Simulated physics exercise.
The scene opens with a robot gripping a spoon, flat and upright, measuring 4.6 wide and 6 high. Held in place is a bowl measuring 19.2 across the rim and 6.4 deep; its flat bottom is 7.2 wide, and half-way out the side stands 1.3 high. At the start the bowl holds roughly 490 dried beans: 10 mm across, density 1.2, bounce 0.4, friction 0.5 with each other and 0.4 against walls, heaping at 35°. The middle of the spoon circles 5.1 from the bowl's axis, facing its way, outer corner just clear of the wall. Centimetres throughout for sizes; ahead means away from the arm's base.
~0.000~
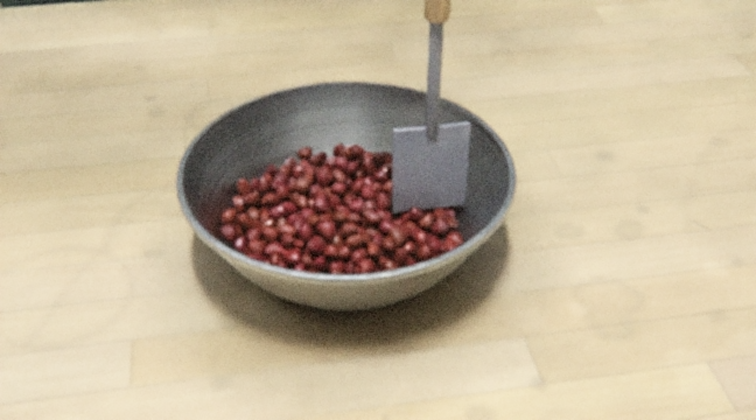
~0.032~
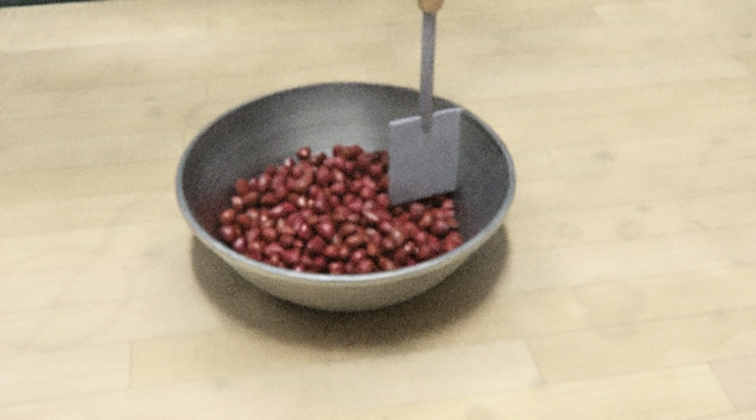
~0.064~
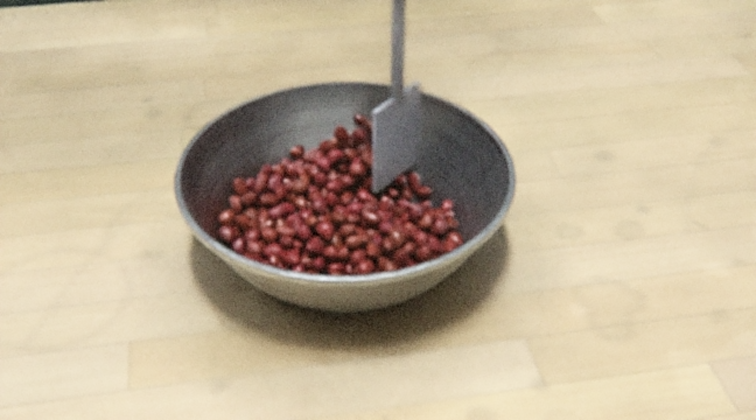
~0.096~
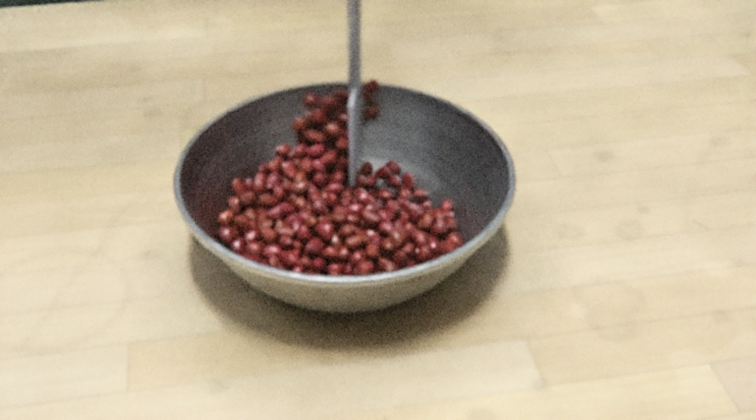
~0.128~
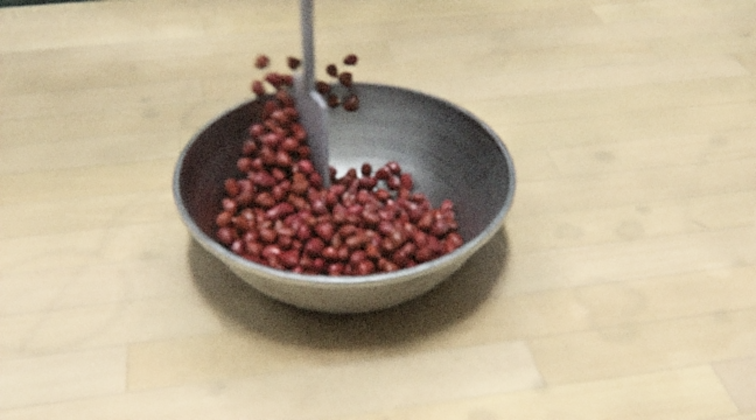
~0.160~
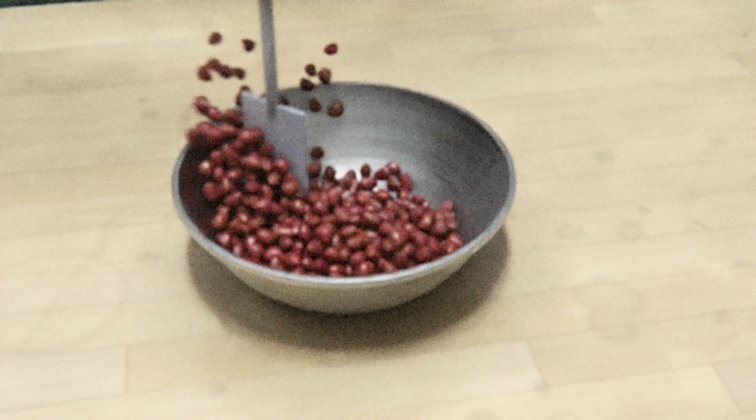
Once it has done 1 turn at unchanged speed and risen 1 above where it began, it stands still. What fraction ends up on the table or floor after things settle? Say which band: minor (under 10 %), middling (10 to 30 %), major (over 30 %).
Band: Middling.
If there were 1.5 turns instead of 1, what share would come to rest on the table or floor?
20 %.
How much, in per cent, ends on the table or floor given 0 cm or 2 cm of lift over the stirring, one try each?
Close to 25 and 10 percent, in that order.
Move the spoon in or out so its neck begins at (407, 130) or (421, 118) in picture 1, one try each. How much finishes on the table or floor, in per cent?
First try about 15 per cent, second try about 20 per cent.
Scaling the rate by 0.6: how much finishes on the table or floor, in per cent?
It would come to around 5 percent.
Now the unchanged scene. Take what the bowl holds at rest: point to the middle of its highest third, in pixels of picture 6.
Roughly at pixel (373, 210).
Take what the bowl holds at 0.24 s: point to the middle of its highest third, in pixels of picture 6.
At about (305, 252).
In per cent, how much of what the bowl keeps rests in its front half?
Close to 50 in a hundred.
By 0.24 s, 218° round, highest piece 10 above the table; 456 in the bowl, 2 on the table or floor, 29 in flight or on the tool.
By 0.33 s, 300° round, highest piece 9 above the table; 435 in the bowl, 24 on the table or floor, 28 in flight or on the tool.
By 0.57 s, 0° round, highest piece 5 above the table; 414 in the bowl, 72 on the table or floor, 1 in flight or on the tool.
By 1.27 s, 0° round, highest piece 5 above the table; 414 in the bowl, 73 on the table or floor.
Final count, 414 in the bowl, 73 on the table or floor. That is 15 % on the table or floor.
